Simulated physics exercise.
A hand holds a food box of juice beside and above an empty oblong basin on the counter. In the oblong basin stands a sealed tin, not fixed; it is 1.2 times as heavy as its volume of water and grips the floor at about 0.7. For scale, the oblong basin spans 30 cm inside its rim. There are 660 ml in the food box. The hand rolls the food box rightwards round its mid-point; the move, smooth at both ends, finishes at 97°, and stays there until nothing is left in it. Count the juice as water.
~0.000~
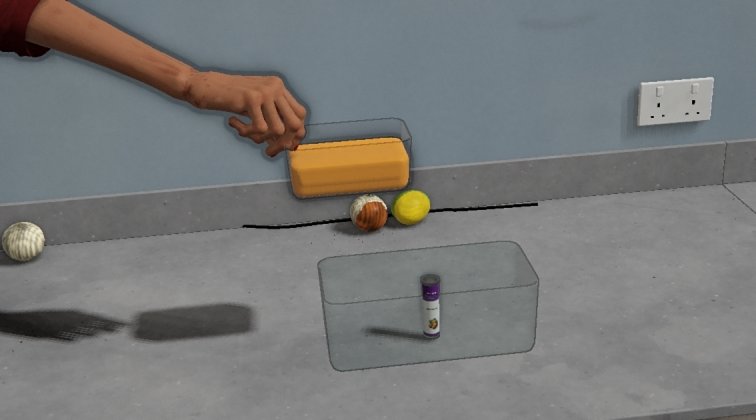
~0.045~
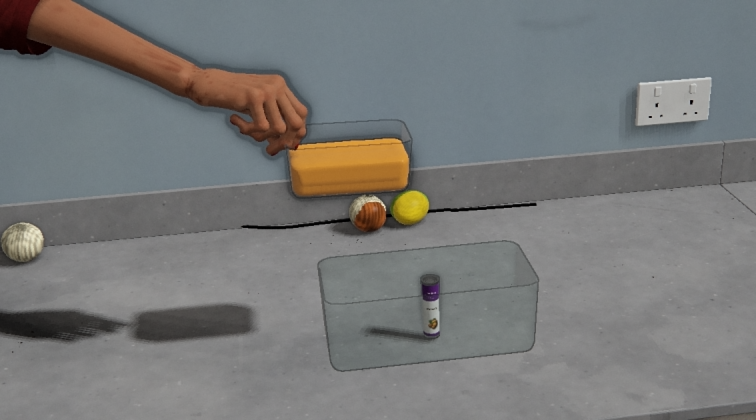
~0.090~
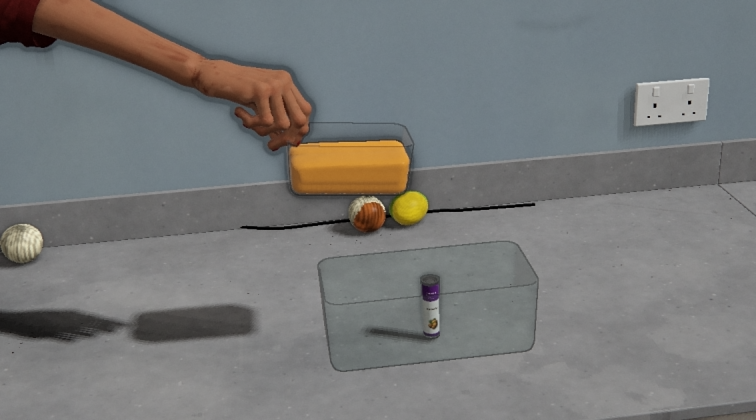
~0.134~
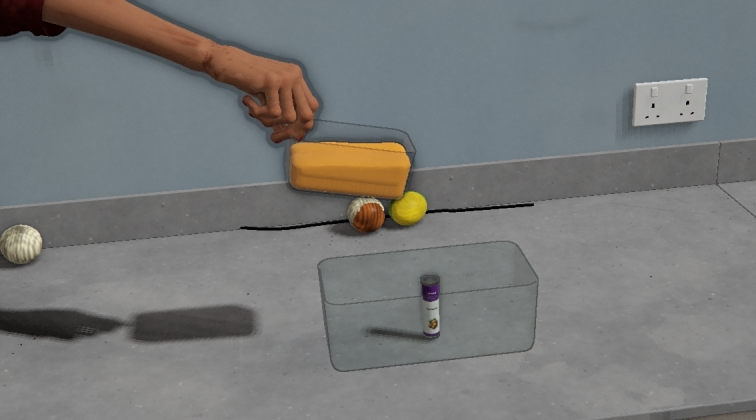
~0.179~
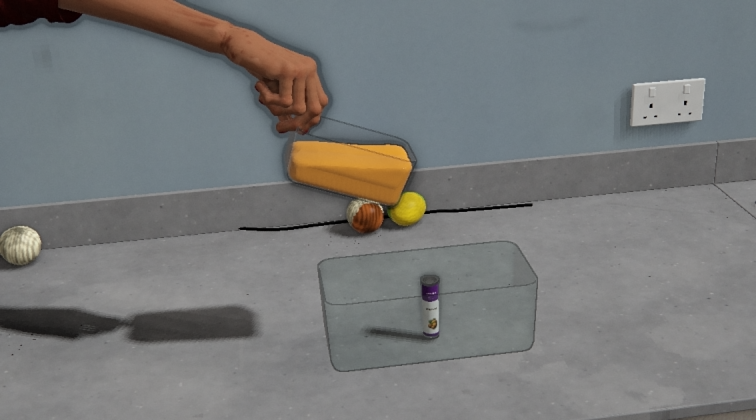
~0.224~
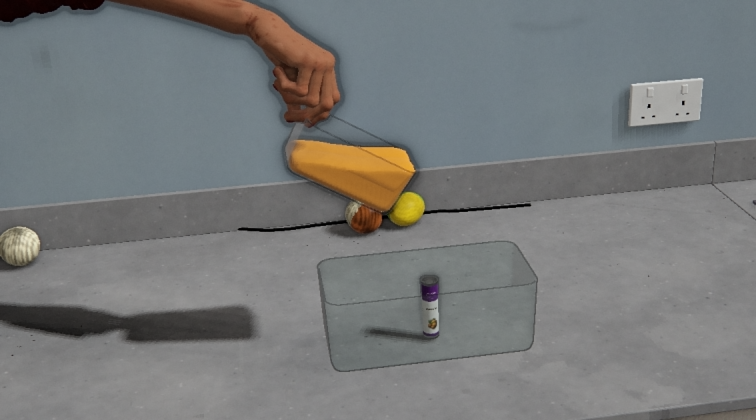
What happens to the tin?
The tin stays up.
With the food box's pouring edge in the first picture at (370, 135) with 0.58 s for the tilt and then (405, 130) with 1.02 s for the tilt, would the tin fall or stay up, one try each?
First it topples; then it remains upright.
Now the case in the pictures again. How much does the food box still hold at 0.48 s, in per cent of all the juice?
About 20 per cent.
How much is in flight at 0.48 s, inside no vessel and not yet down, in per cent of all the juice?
Near 62 in a hundred.
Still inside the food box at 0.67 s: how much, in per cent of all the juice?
Near 4 in a hundred.
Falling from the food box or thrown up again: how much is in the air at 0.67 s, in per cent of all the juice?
Near 10 in a hundred.
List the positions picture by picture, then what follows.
In the first picture, it leans 0°; its right rim is at (407, 130); the juice meets the walls at (289, 156) and (404, 146); the oblong basin's rim runs from (321, 282) to (528, 262); the tin's top is at (430, 282).
In the second picture, it leans 1°; its right rim is at (408, 132); the juice meets the walls at (289, 156) and (404, 147).
In the third picture, it leans 6°; its right rim is at (409, 136); the juice meets the walls at (290, 155) and (405, 149).
In the fourth picture, it leans 12°; its right rim is at (411, 143); the juice meets the walls at (290, 154) and (406, 151).
In the fifth picture, it leans 21°; its right rim is at (412, 153); the juice meets the walls at (290, 152) and (408, 153).
In the sixth picture, it leans 32°; its right rim is at (411, 164); the juice meets the walls at (287, 150) and (411, 157); 1 per cent is over the edge.
Then, 0.48 s in, the tilt is 90° and 21 per cent is still to pour; the tin stands where it began.
Then, 0.67 s in, the tilt is 97° and 4 per cent is still to pour; the tin stands where it began.
Then, 0.87 s in, the tilt is 97° and 1 per cent is still to pour; the tin stands where it began.
Then, 1.08 s in, the tilt is 97° and 0 per cent is still to pour; the tin stands where it began.
Finally, the tin stands where it began.
